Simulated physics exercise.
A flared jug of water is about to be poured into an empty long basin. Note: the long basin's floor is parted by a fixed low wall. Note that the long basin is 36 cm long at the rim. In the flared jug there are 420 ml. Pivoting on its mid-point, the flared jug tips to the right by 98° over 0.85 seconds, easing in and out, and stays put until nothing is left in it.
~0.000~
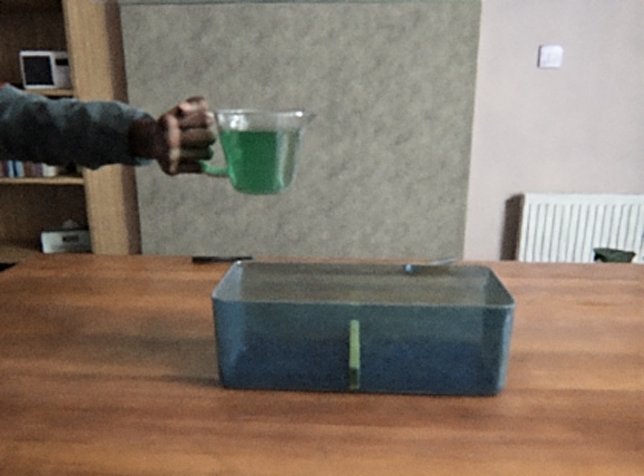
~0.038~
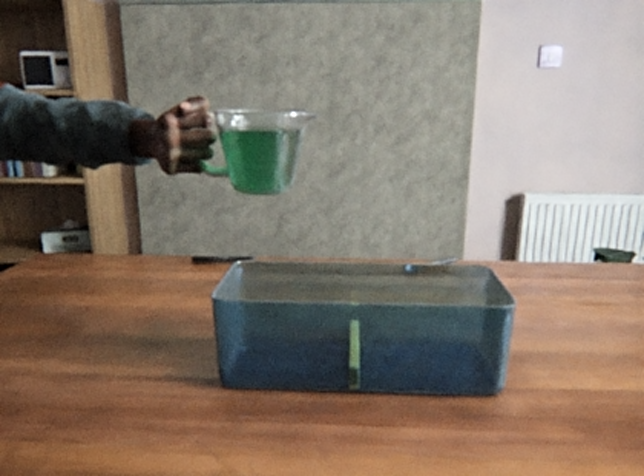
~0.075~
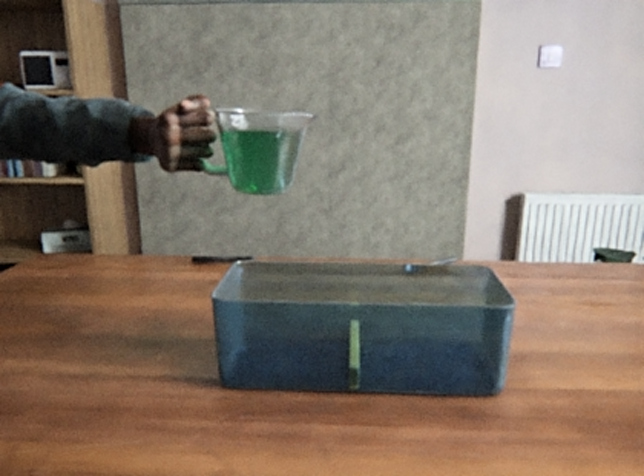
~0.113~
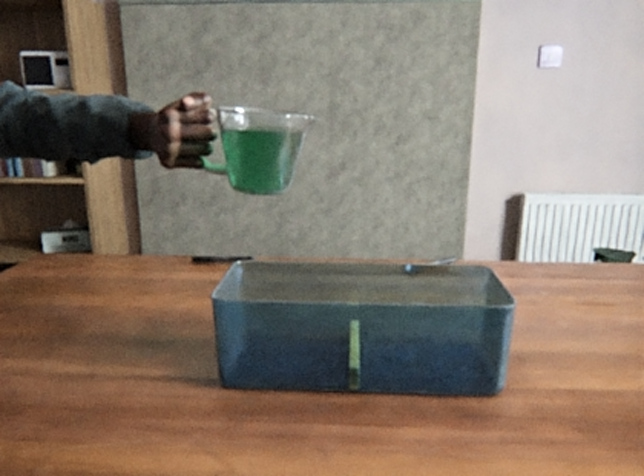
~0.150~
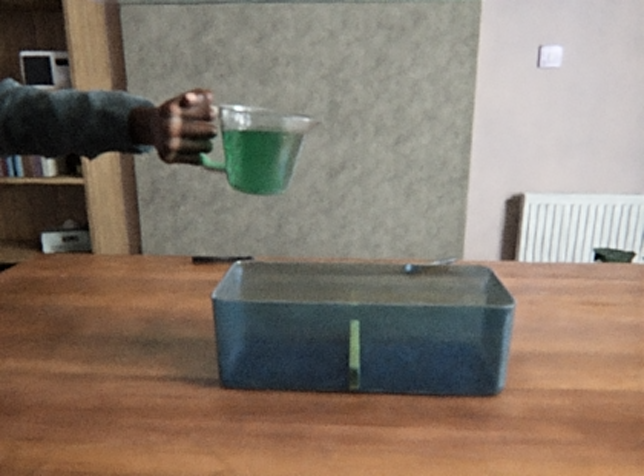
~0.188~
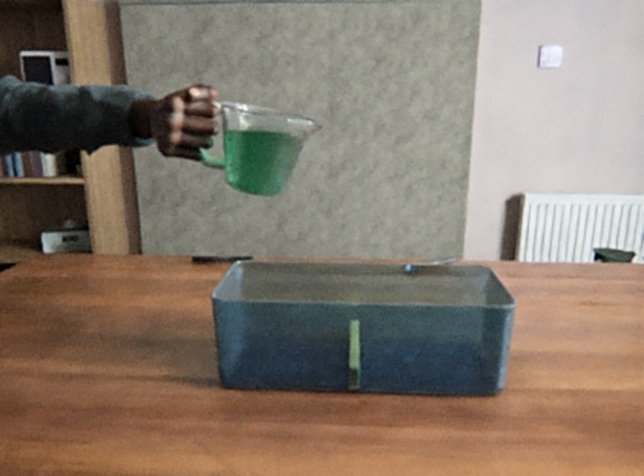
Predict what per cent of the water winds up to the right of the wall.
Roughly 79 per cent is past the wall.
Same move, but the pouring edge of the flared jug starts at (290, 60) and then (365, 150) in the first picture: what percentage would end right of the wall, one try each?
I'd expect close to 50 per cent and then close to 90 per cent.
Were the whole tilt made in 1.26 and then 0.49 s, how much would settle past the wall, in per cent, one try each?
80 per cent first, 75 per cent second.
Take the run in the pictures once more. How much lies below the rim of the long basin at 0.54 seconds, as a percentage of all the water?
Roughly 3 per cent.
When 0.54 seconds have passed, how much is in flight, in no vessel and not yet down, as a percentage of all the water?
About 26 per cent.
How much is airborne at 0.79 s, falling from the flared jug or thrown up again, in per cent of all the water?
24 per cent, roughly.
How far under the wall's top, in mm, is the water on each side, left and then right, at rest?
It's around 26 mm on the left side and around 16 mm on the right side.
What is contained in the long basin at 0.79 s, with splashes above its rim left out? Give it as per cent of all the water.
I'd put it at roughly 62 per cent.
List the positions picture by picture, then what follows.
In the first picture, it leans 0°; its right rim is at (318, 114); the water meets the walls at (223, 129) and (302, 129); the long basin's rim runs from (224, 280) to (502, 285); the wall's top is at (354, 342).
In the second picture, it leans 0°; its right rim is at (318, 114); the water meets the walls at (223, 129) and (302, 129).
In the third picture, it leans 2°; its right rim is at (319, 116); the water meets the walls at (223, 128) and (302, 130).
In the fourth picture, it leans 4°; its right rim is at (320, 118); the water meets the walls at (225, 128) and (303, 130).
In the fifth picture, it leans 7°; its right rim is at (322, 121); the water meets the walls at (226, 129) and (305, 131).
In the sixth picture, it leans 11°; its right rim is at (324, 126); the water meets the walls at (228, 129) and (307, 132).
Then, 0.54 s in, the tilt is 69° and 71 per cent is still to pour, 0 is left of the wall and 3 right of it.
Then, 0.79 s in, the tilt is 97° and 14 per cent is still to pour, 7 is left of the wall and 56 right of it.
Then, 1.06 s in, the tilt is 98° and 0 per cent is still to pour, 17 is left of the wall and 80 right of it.
Then, 1.35 s in, the tilt is 98° and 0 per cent is still to pour, 19 is left of the wall and 80 right of it.
Finally, 20 per cent lies left of the wall, 79 right of it and 1 outside.
